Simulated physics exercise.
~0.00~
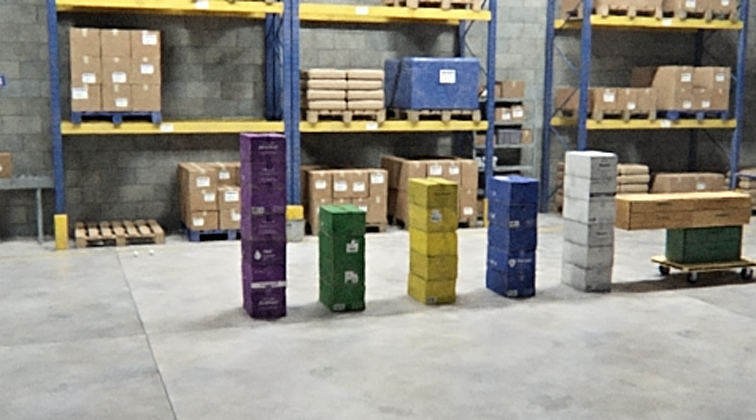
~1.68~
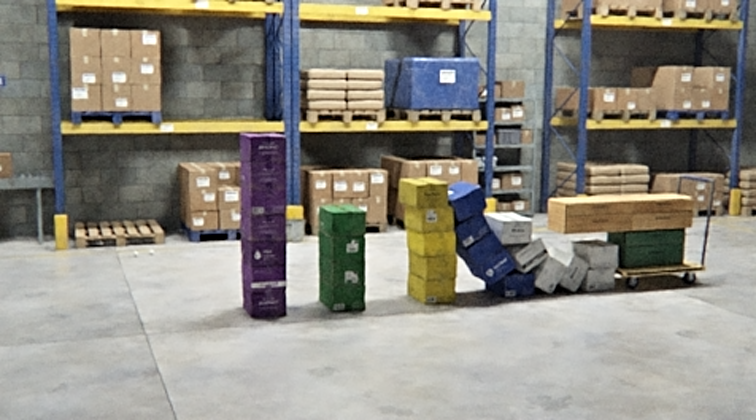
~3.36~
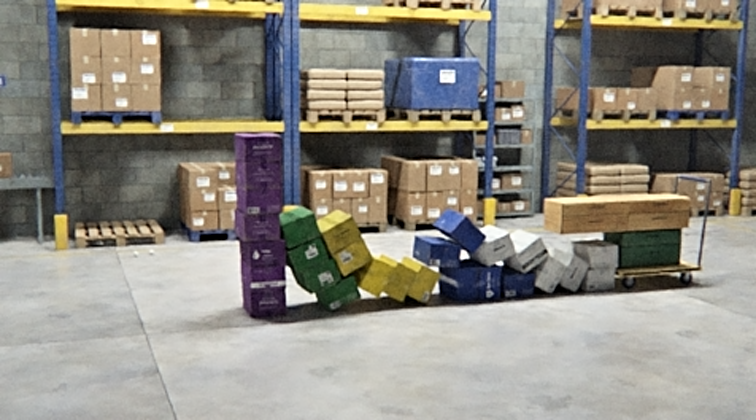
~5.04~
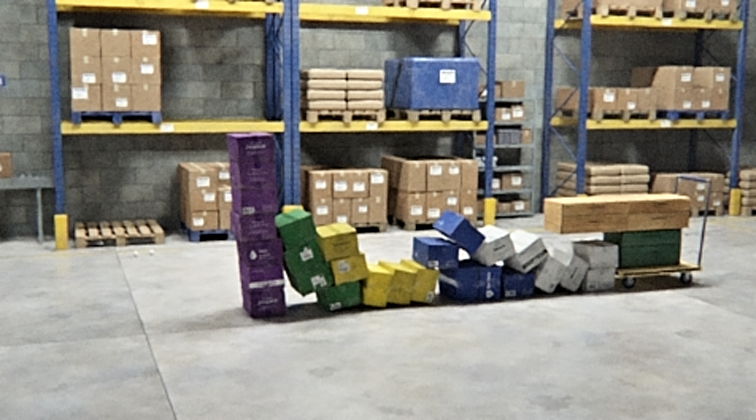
At the start, five columns of cartons, purple, green, yellow, blue and pale from left to right, stand in a row on a warehouse floor while a loaded trolley approaches from the right. The trolley, a long case jutting ahead on top, meets the pale column, which collapses leftward into the blue one. The blue column buckles and tips against the yellow, which topples onto the green. The green column leans left against the purple. At the end, pale, blue and yellow cartons lie jumbled, the green pile tilts, the purple column still stands slightly shifted, and the trolley rests.
